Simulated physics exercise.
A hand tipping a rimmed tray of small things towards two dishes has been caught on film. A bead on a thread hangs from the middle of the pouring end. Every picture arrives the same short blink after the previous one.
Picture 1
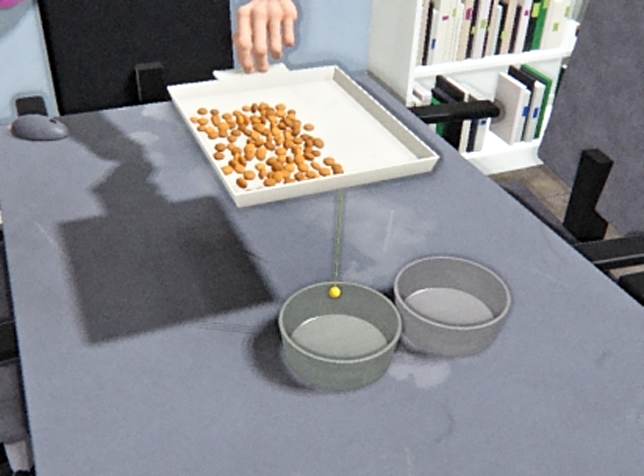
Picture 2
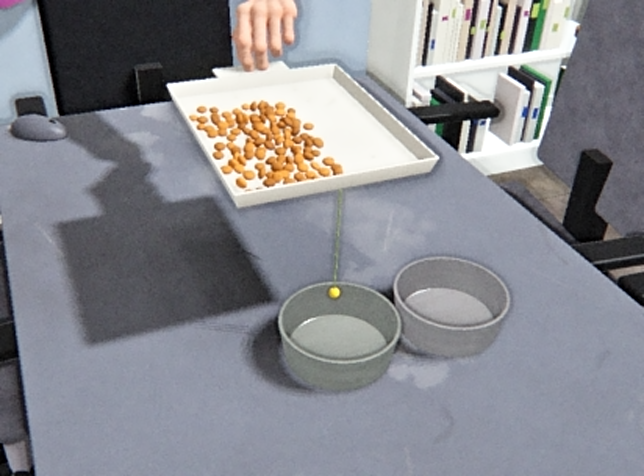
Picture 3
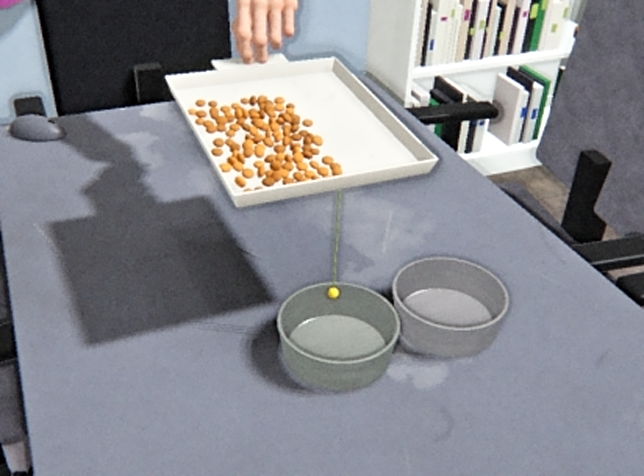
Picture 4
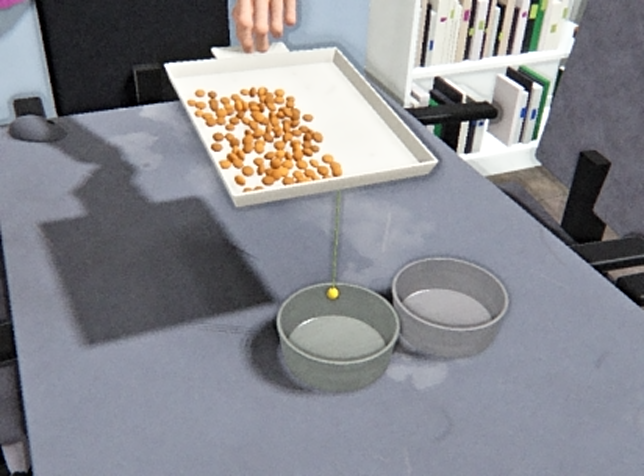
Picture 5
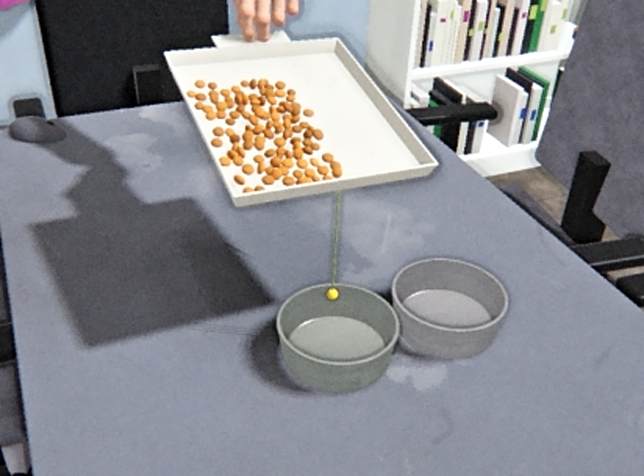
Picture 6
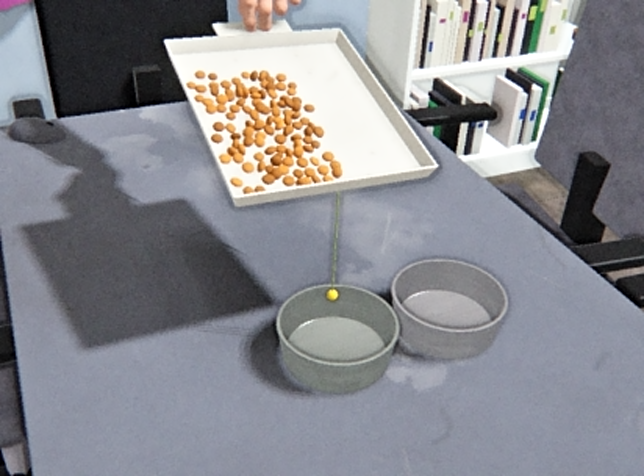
A hand gradually raised the far end of a white tray of small brown pieces above two gray dishes, tilting it a little, while the pieces stayed bunched together and a yellow bead hung below.
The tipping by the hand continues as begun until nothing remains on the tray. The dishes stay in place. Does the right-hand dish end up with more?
No, the left-hand dish does.
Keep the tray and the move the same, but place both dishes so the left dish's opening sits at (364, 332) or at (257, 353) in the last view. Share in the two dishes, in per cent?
In turn about 70 and about 80 percent.
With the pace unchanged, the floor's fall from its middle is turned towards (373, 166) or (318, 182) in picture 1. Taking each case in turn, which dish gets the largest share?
For the first heading it's the dish at right, and for the second it's the dish at left.
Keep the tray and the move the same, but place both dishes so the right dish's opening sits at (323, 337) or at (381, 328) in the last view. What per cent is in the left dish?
It would be near 0 per cent first and near 20 per cent second.
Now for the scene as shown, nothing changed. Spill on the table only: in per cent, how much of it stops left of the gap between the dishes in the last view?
Left share: Close to 50 %.
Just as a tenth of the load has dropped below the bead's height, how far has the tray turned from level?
Reading: Some 85°.
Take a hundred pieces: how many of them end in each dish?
Share at the end - left dish ~ 50 %, right dish ~ 20 %.
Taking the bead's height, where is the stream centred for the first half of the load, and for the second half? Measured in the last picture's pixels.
About (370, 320), and after that about (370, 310).
Just after the last frame, tray tipped steeply; every one on the tray.
A moment on, tray tipped right over; roughly half on the tray; about a tenth in the left dish; just a few in the right dish; about a tenth outside both; roughly a quarter in the air.
Further on, tray tipped past a quarter turn; roughly half in the left dish; roughly a quarter in the right dish; roughly a quarter outside both; just a few in the air.
When it is over, tray tipped past a quarter turn; roughly half in the left dish; roughly a quarter in the right dish; roughly a quarter outside both; just a few in the air.
